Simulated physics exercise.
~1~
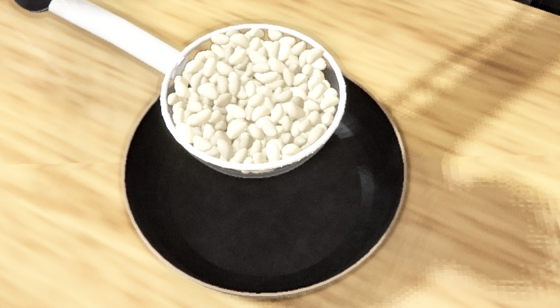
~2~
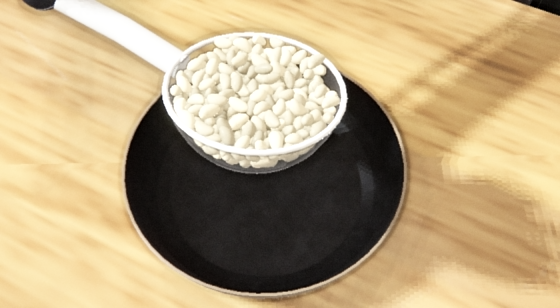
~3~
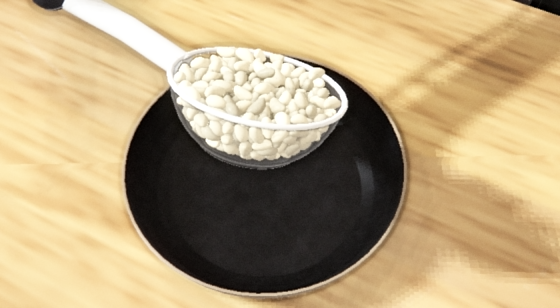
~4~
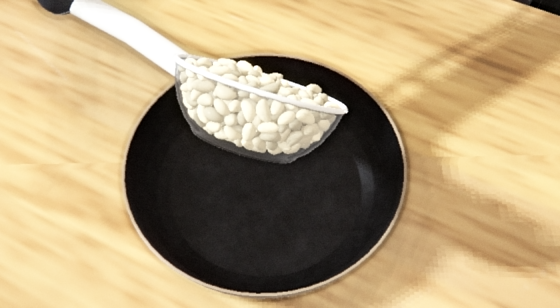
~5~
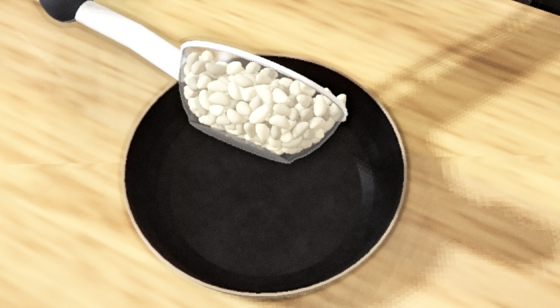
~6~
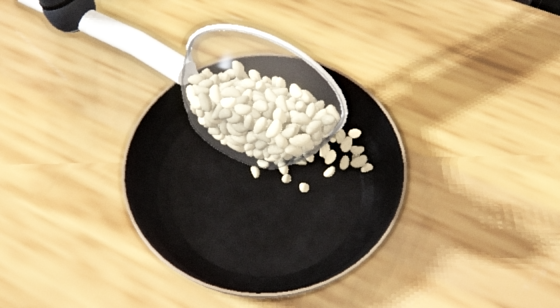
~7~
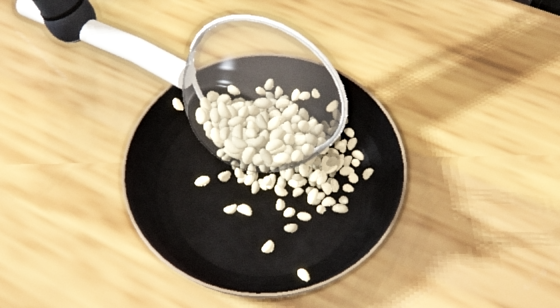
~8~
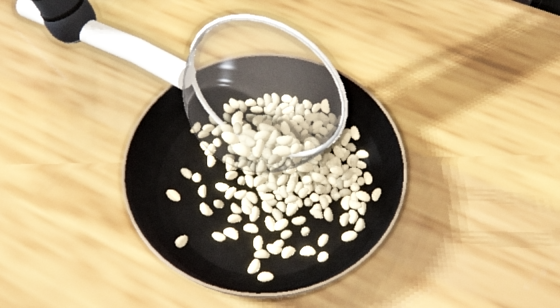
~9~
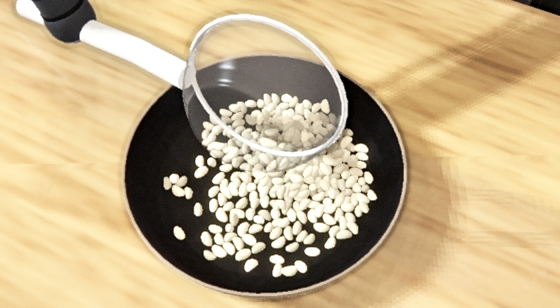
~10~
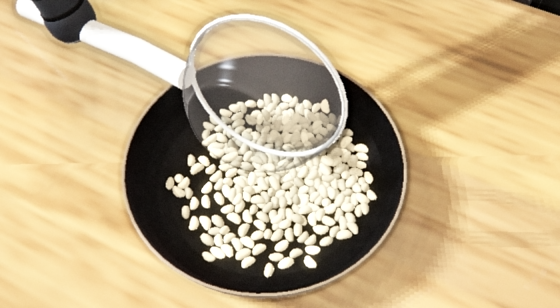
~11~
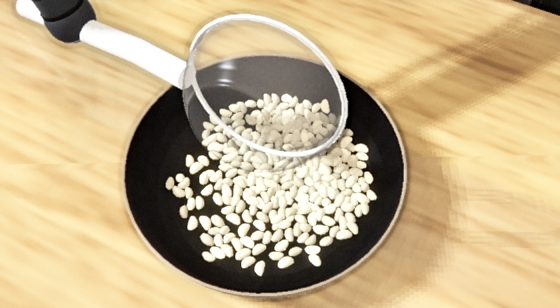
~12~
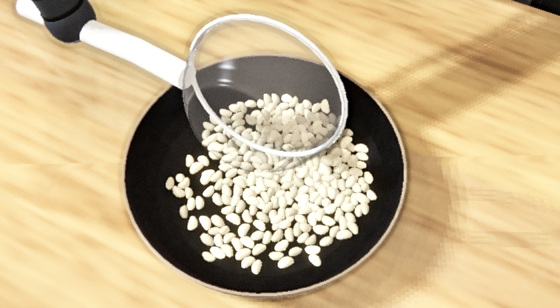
White beans spill from a tilting clear ladle and settle in a black pan.
